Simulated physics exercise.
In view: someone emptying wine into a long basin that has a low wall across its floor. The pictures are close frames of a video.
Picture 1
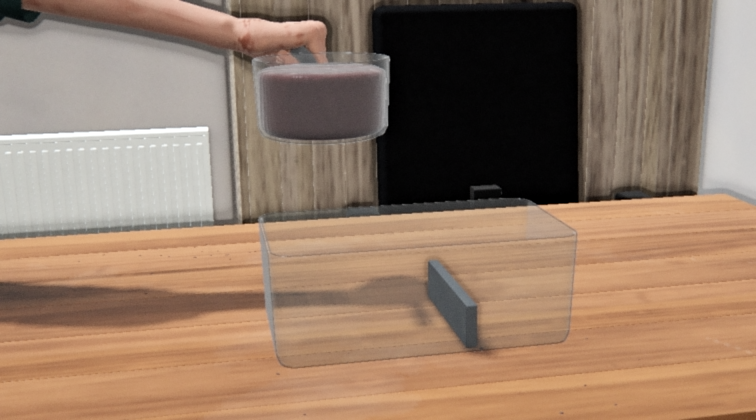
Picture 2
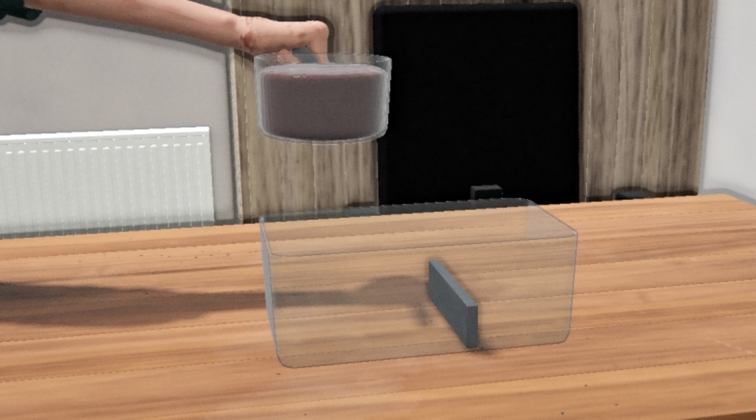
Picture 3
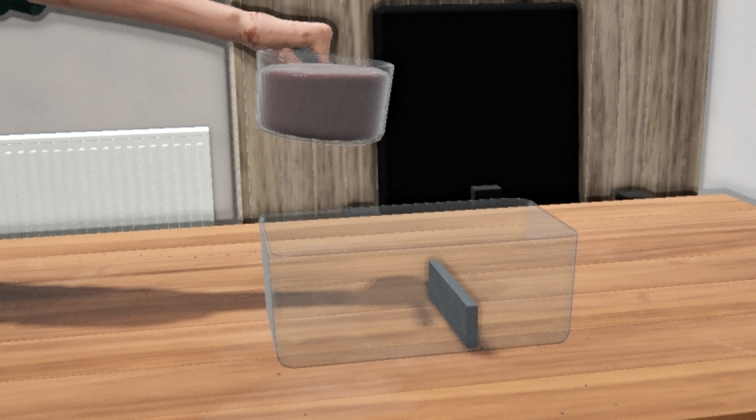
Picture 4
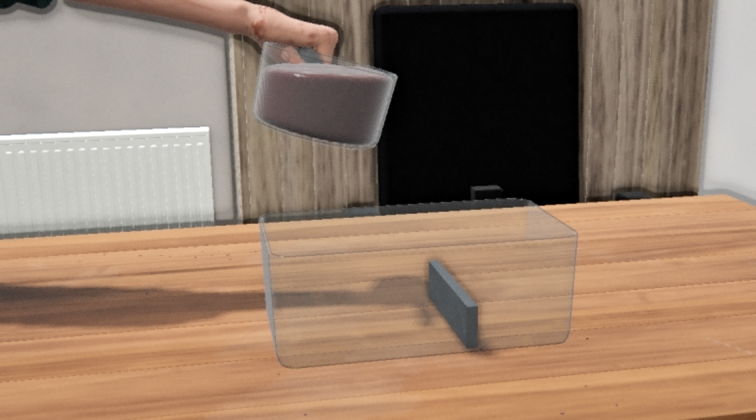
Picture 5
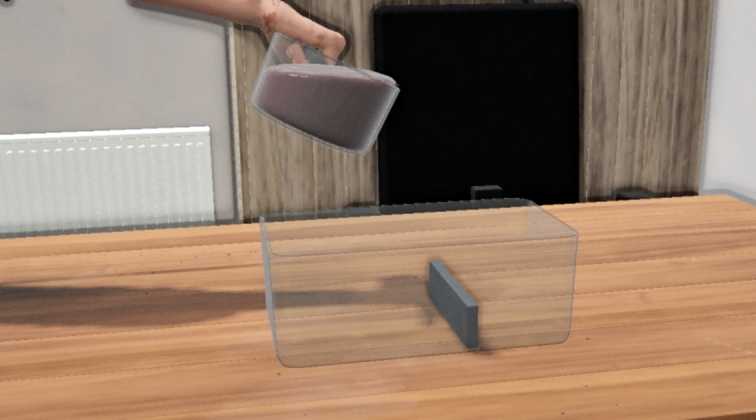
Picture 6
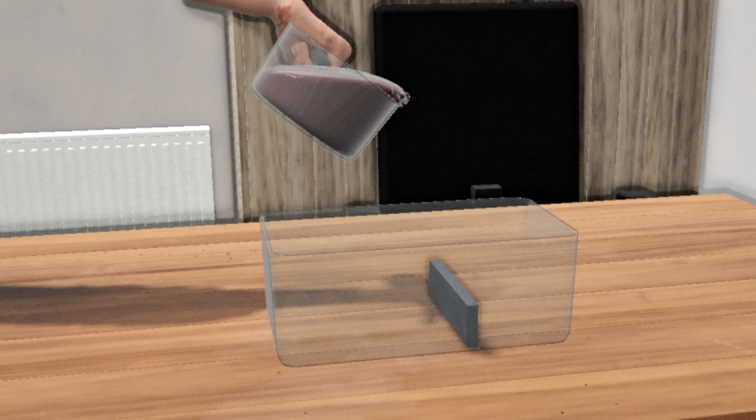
On a wooden table sits a clear, empty long basin with a low dark wall across its floor, while a hand holds a clear container of dark purplish-red liquid level above it. The hand tips the container steadily to the right, and the liquid slides toward the lowered side until a little reaches over the edge.
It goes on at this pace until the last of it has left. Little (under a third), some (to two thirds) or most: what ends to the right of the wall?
In the end not even a third is right of the wall.
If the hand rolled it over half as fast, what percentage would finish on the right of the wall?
About 50 per cent.
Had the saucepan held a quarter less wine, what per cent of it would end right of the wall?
About 10 per cent.
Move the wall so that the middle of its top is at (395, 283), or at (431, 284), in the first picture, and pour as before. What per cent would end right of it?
Roughly 90 per cent, and 50 per cent.
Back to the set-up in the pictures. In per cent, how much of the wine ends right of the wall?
It comes to 25 per cent or so.
A moment on, the saucepan is tipped right over and 21 per cent is still to pour, 20 is left of the wall and 15 right of it.
Next, the saucepan is tipped right over and 4 per cent is still to pour, 66 is left of the wall and 22 right of it.
Then the saucepan is tipped right over and 0 per cent is still to pour, 69 is left of the wall and 22 right of it.
Later the saucepan is tipped right over and 0 per cent is still to pour, 72 is left of the wall and 23 right of it.
In the end 72 per cent lies left of the wall, 23 right of it and 5 outside.
